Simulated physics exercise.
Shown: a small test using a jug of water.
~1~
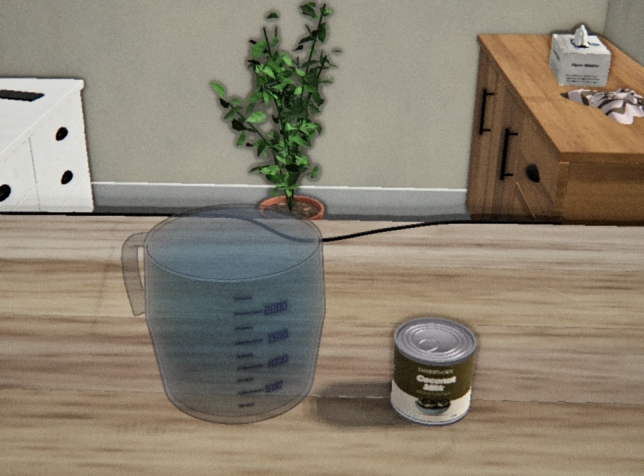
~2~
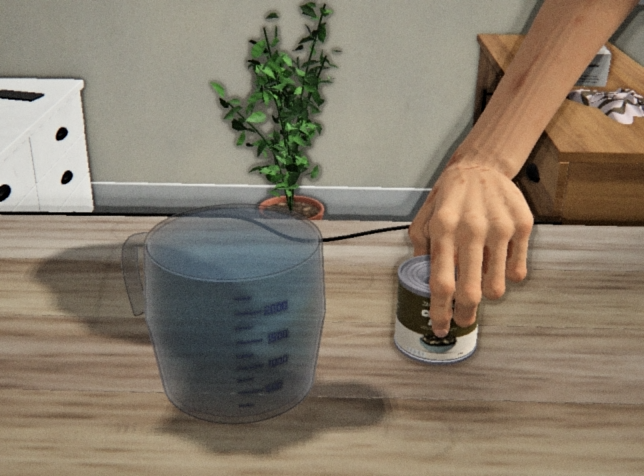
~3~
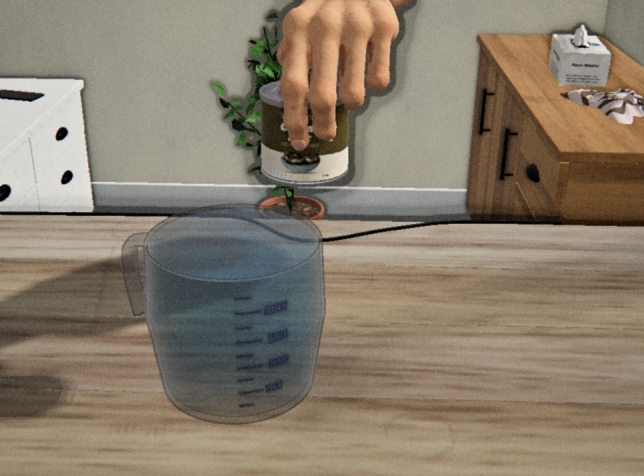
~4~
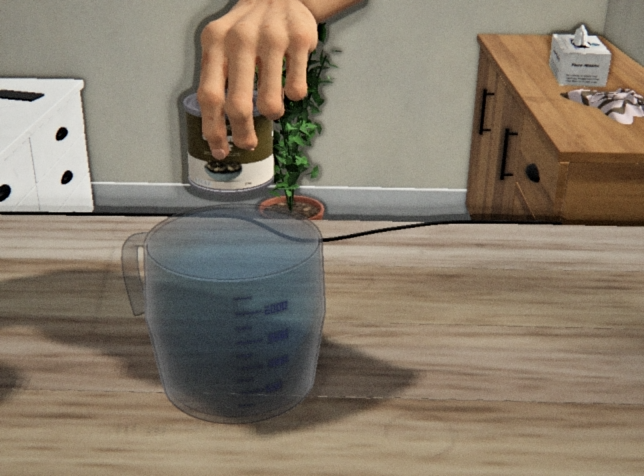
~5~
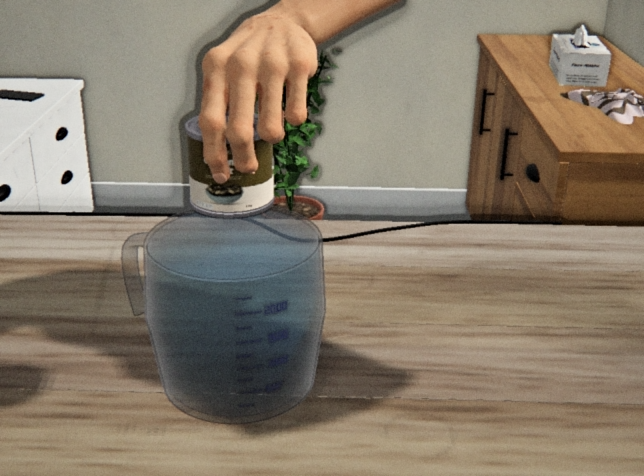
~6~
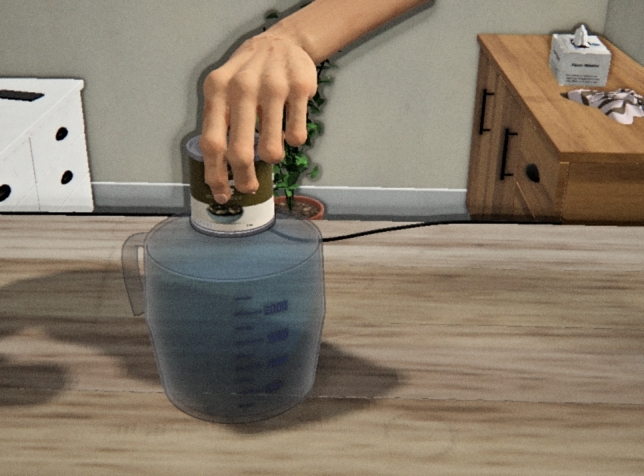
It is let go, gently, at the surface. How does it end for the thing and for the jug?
The object drops under, while the jug spills some.
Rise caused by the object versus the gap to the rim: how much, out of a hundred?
360 percent.
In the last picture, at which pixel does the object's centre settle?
Close to (238, 341).
A moment on, the tin of food enters the water; the jug is full to the brim; a puddle lies round it.
Further on, the tin of food goes on down; the jug is full to the brim; a puddle lies round it.
When it is over, the tin of food rests at the bottom; the jug is full to the brim; a puddle lies round it.
